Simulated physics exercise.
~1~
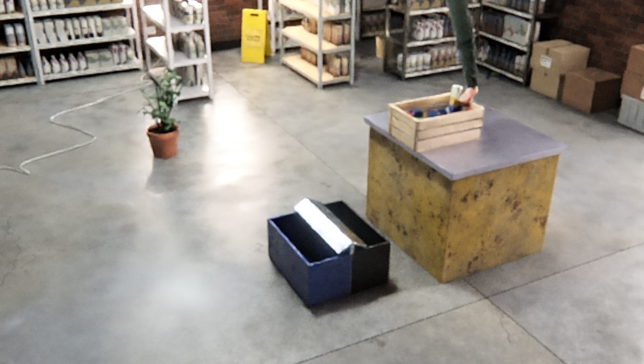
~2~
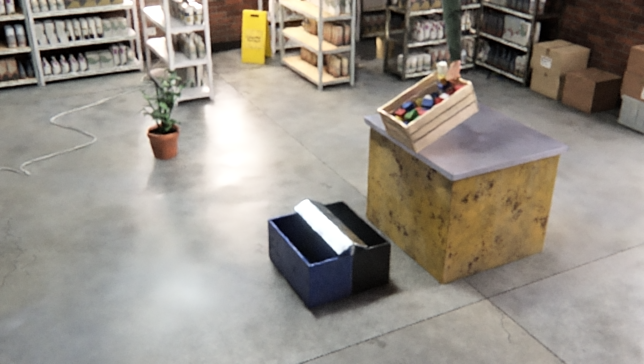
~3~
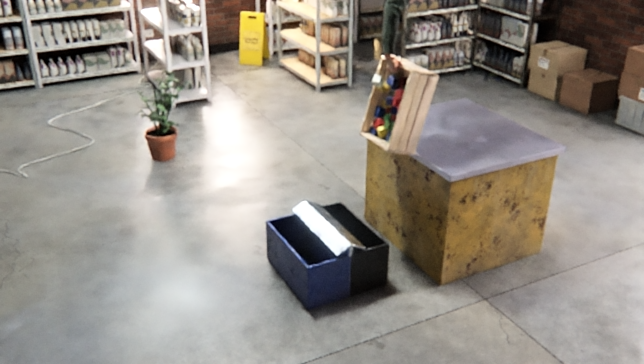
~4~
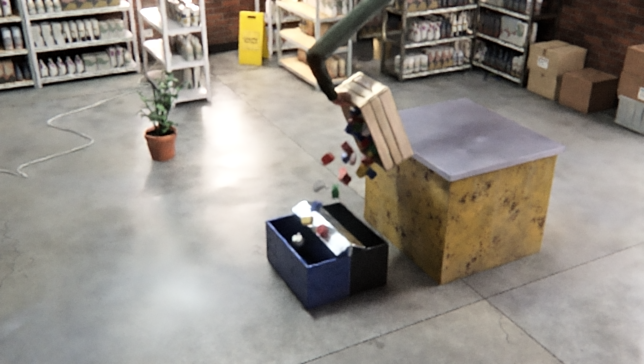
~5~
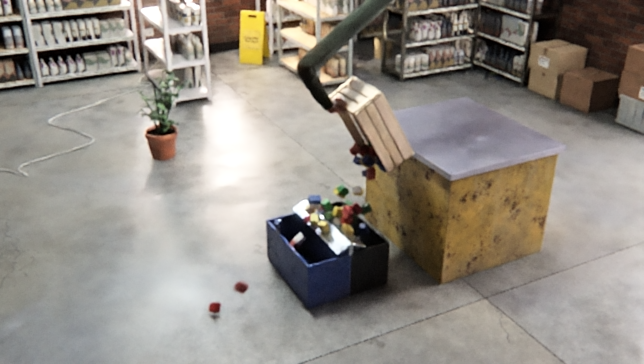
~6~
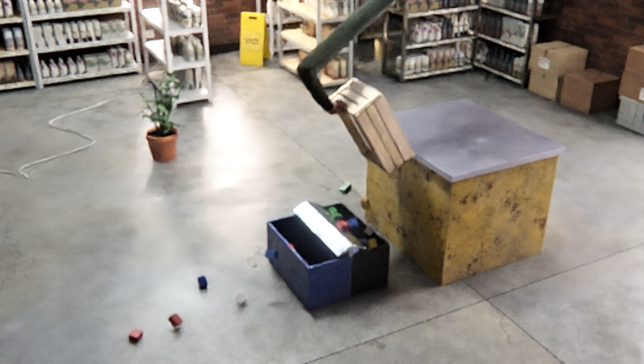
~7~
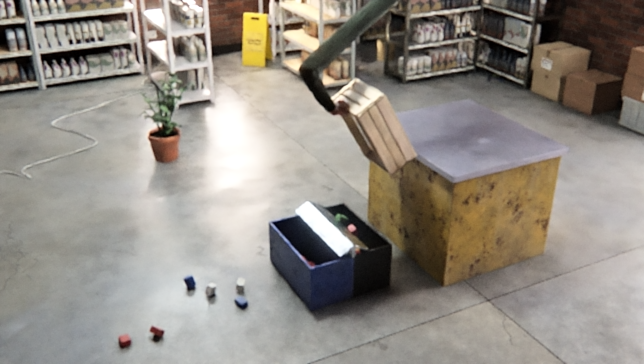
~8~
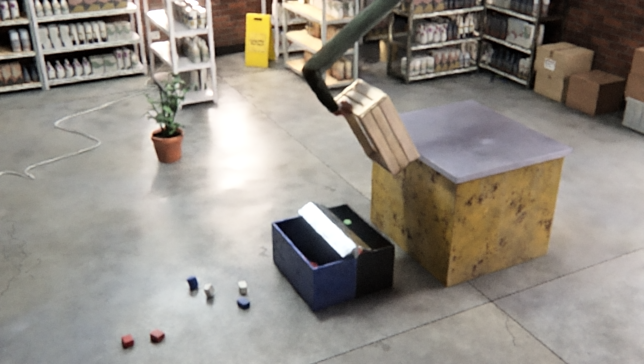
A wooden box of colourful toy bricks rests on a rough yellow bench with a grey top, in a concrete-floored storeroom seen from slightly above. Left of the bench sit a black tub and a blue bin, side by side beneath a pale ridge, with shelves and a potted plant behind. A dark green arm lifts the box, swings it left and tips it past upright. Bricks pour onto the ridge and scatter into both containers, while several bounce leftward across the floor. Finally, the emptied box hangs tilted, and six bricks lie beyond the blue bin.
